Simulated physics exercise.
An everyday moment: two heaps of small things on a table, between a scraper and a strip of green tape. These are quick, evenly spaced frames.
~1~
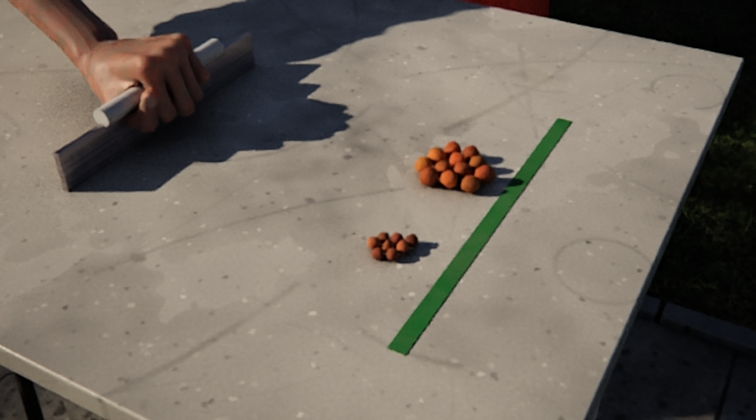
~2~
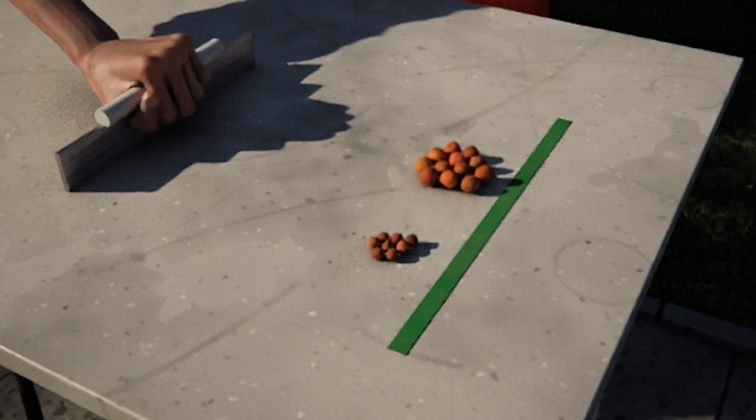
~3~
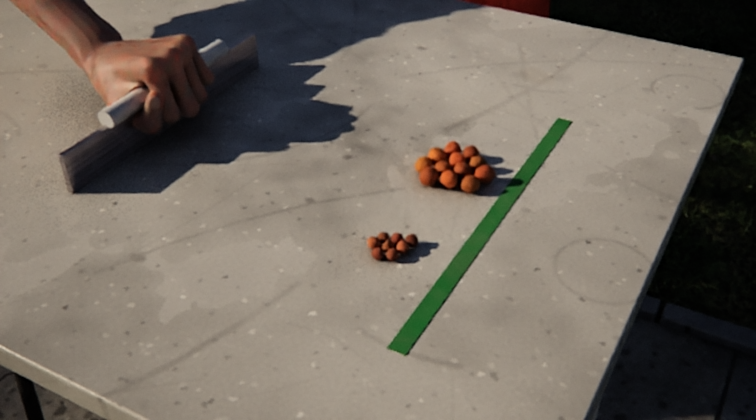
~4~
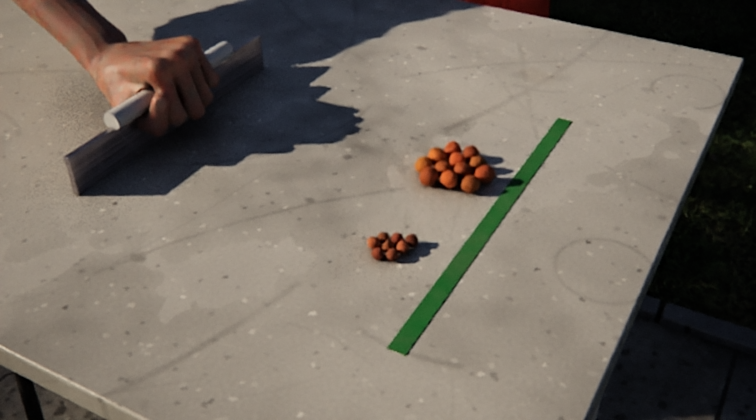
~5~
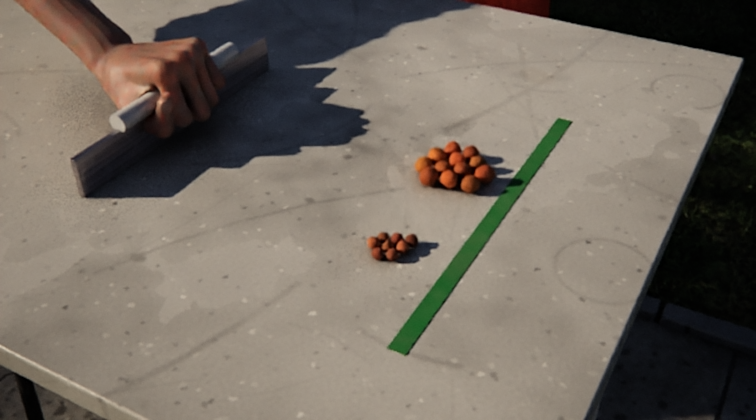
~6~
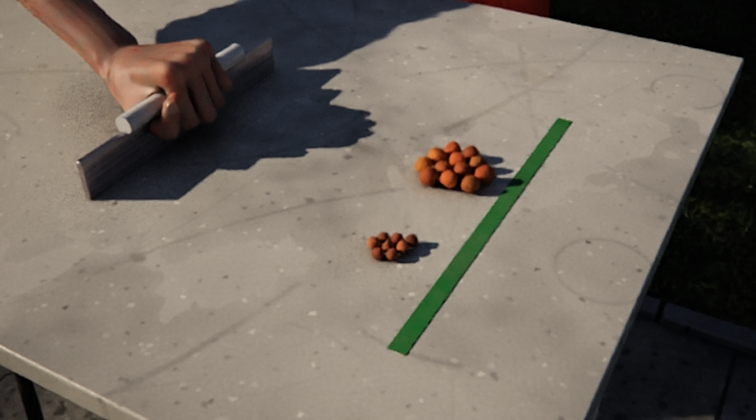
On a speckled table, a hand slides a scraper slightly right while two small heaps stay still.
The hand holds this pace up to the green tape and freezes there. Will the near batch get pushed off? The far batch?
In the end the near batch stays on top, and the far batch stays on top.
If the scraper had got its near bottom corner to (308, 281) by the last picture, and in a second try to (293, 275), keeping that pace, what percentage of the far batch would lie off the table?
First some 100, then 100 per cent.
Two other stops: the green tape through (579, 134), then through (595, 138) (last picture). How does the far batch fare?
In the first try it remains up there; in the second it all stops short of the edge.
Then, 1.38 s on from there, scraper still moving, near (334, 135); near batch all on the table, its front near (412, 241); far batch all on the table, its front near (484, 175).
Then, 2.77 s on from there, scraper stopped at the green tape; near batch all on the table, its front near (492, 269); far batch all on the table, its front near (588, 193).
Then, 3.05 s on from there, scraper stopped at the green tape; near batch all on the table, its front near (493, 269); far batch all on the table, its front near (589, 193).
In the end, scraper stopped at the green tape; near batch all on the table, its front near (493, 269); far batch all on the table, its front near (589, 193).
